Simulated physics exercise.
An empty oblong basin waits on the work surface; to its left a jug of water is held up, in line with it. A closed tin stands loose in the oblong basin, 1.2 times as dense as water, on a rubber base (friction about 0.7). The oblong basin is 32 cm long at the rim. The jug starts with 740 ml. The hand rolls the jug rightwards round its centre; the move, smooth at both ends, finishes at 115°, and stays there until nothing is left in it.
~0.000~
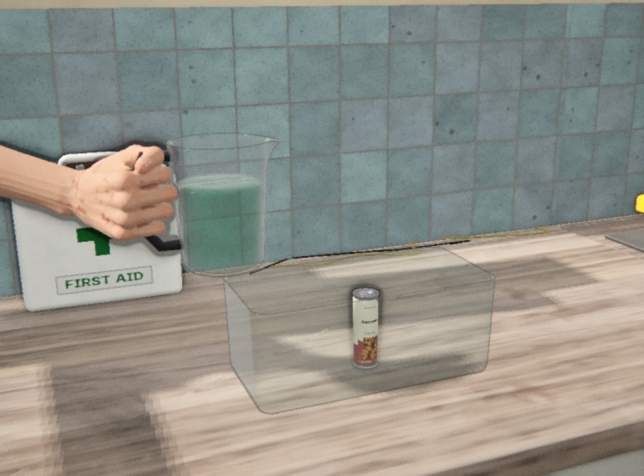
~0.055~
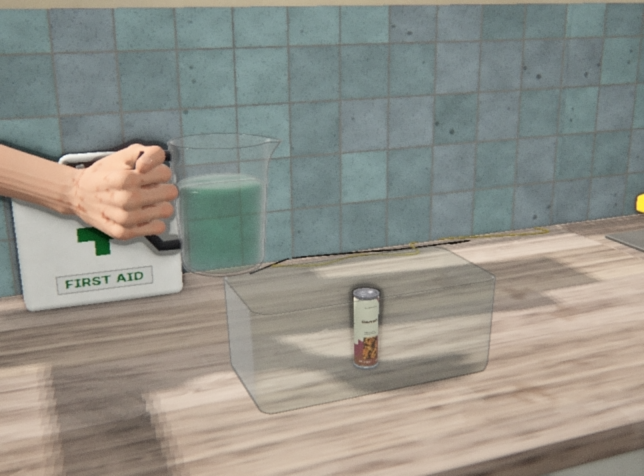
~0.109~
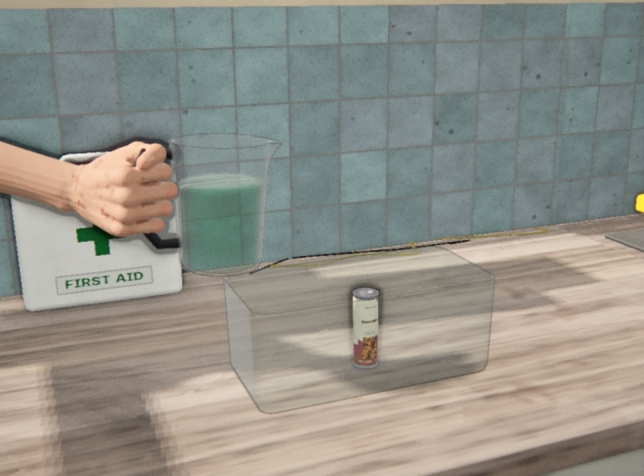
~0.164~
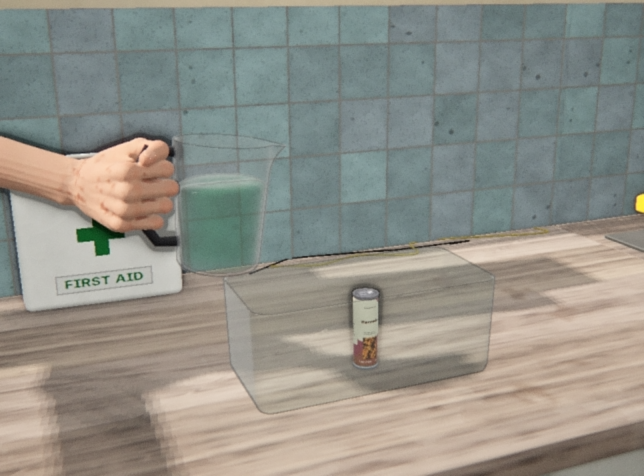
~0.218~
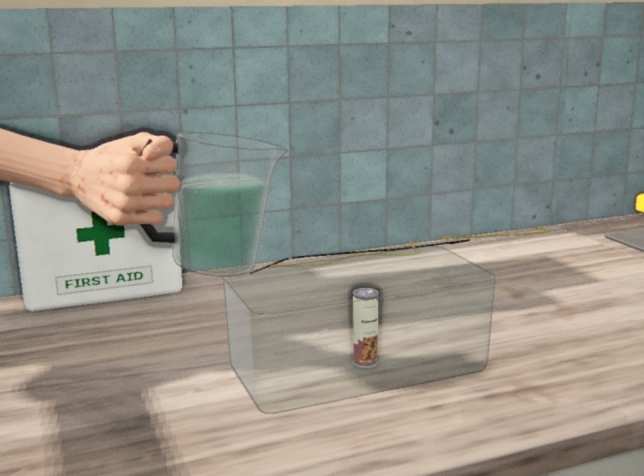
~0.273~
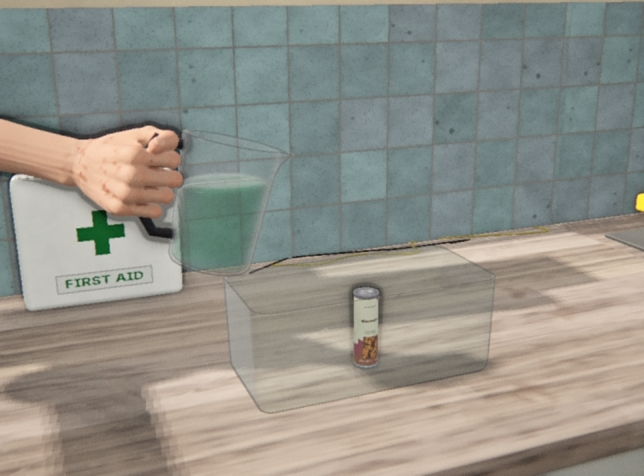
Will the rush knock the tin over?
It keeps standing.
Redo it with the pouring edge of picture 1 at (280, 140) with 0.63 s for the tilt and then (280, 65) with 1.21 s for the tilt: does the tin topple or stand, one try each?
First it stays up; then it goes over.
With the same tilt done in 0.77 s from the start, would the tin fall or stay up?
The tin remains upright.
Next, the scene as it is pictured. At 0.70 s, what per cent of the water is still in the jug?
Some 90 per cent.
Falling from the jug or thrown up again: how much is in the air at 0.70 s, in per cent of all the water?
Some 9 per cent.
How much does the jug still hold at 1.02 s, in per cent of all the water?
About 26 per cent.
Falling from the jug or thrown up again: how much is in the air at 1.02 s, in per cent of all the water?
About 12 per cent.
After 0.70 s the tilt is 72° and 90 per cent is still to pour; the tin stands where it began.
After 1.02 s the tilt is 108° and 26 per cent is still to pour; the tin stands where it began.
After 1.35 s the tilt is 115° and 0 per cent is still to pour; the tin stands where it began.
After 1.71 s the tilt is 115° and 0 per cent is still to pour; the tin stands where it began.
In the end the tin stands where it began.
